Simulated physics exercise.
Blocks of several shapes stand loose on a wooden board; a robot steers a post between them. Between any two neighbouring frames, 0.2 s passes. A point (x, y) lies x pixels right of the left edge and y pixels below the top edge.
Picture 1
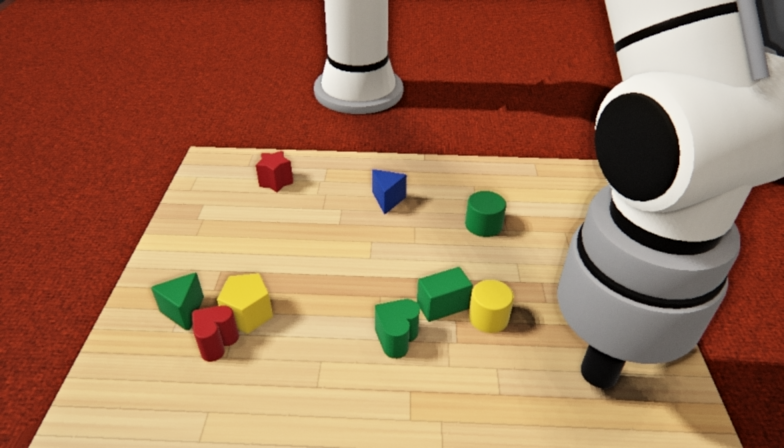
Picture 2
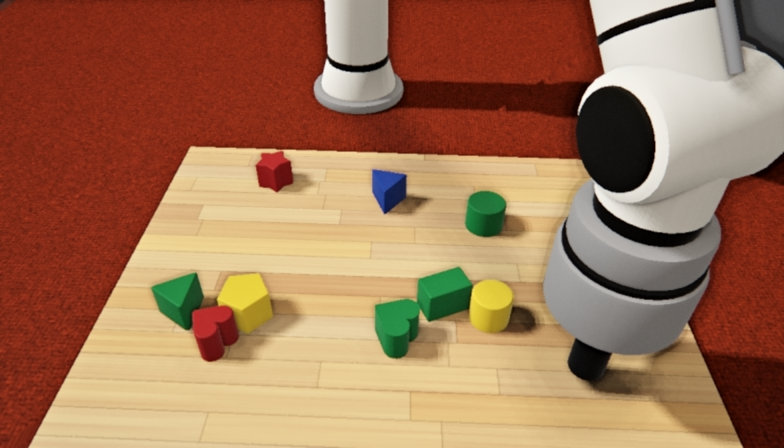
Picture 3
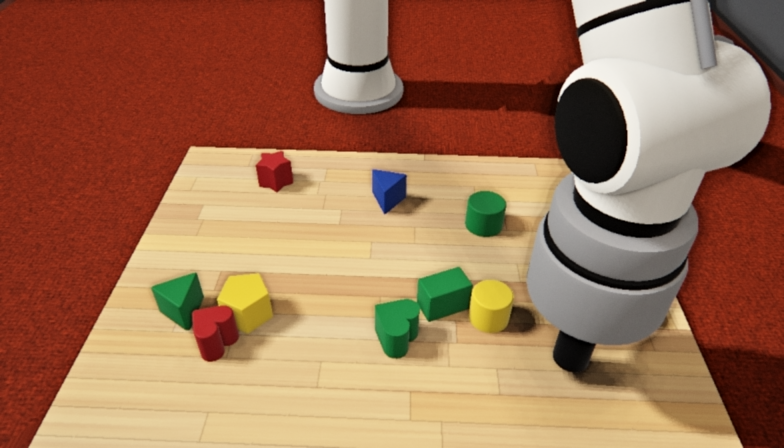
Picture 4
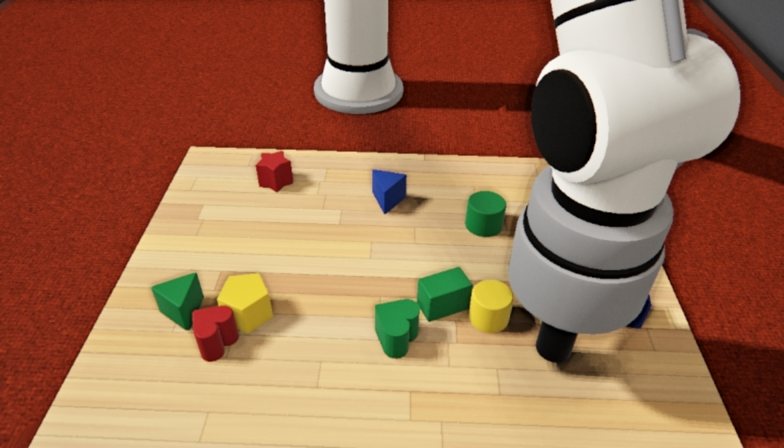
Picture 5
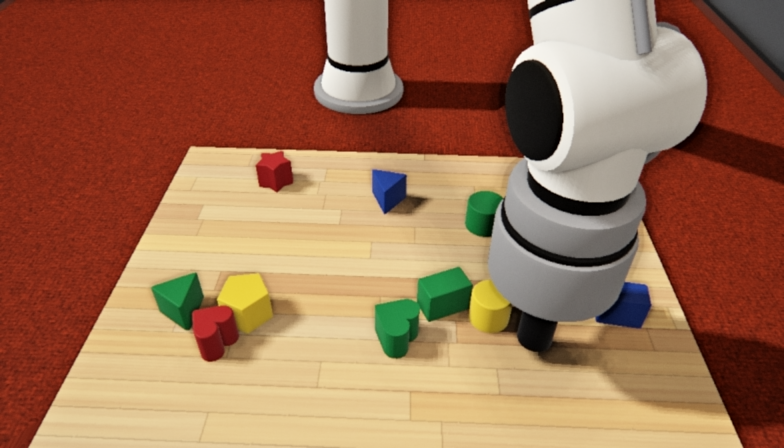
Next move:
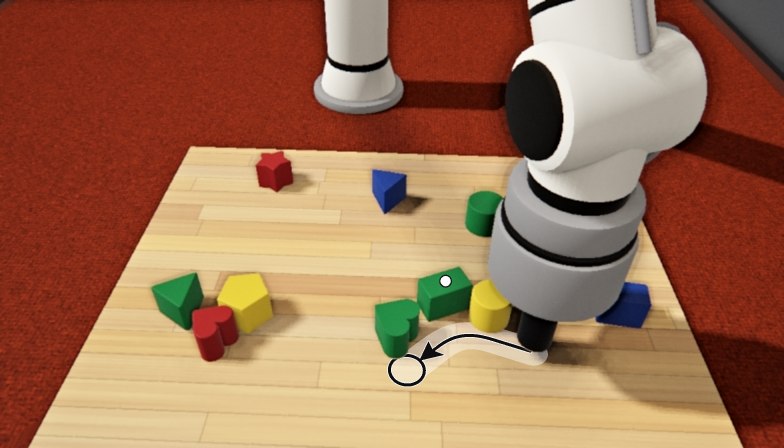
A pale wooden board lies on a red carpeted floor, seen from above at an angle by a still camera. Red, green, yellow and blue blocks stand scattered on it, with hearts near the front and a red star at the back left. From the right, a white and grey robot arm glides its black post leftward and slightly back, nearing the yellow cylinder and uncovering a blue block, while the blocks stay put.
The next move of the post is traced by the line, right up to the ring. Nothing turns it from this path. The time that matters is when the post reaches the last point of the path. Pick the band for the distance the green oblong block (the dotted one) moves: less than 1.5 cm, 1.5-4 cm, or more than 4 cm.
It shifts under 1.5 cm.
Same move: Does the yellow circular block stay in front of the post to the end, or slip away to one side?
It escapes to one side.
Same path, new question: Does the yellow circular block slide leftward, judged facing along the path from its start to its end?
No - that is not the case.
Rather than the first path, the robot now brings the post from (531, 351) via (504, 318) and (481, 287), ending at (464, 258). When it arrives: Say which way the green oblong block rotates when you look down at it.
From above, it looks like the green oblong block goes counterclockwise.
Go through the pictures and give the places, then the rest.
Tip of the post (599, 373), middles of tops, green heart (397, 315), green oblong block (446, 281), yellow circular block (493, 293), in the first frame.
Post (586, 366), nothing pushed, in the second frame.
Post (570, 358), nothing pushed, in the third frame.
Post (553, 349), nothing pushed, in the fourth frame.
Post (534, 339), green heart (397, 315), green oblong block (446, 281), yellow circular block (493, 293), in the fifth frame.
The line goes from (531, 351) by way of (484, 337) and (442, 344) to (407, 370); the dot is on the green oblong block.
The first path, step by step. One third of the way, post (487, 325); green oblong block (444, 277), turned 25° anticlockwise; yellow circular block (482, 285).
Two thirds of the way, post (443, 332); green oblong block (444, 276), turned 35° anticlockwise; yellow circular block (480, 284).
At the end, post (408, 357); green heart (393, 317), turned 20° clockwise; green oblong block (444, 276), turned 35° anticlockwise; yellow circular block (480, 284).
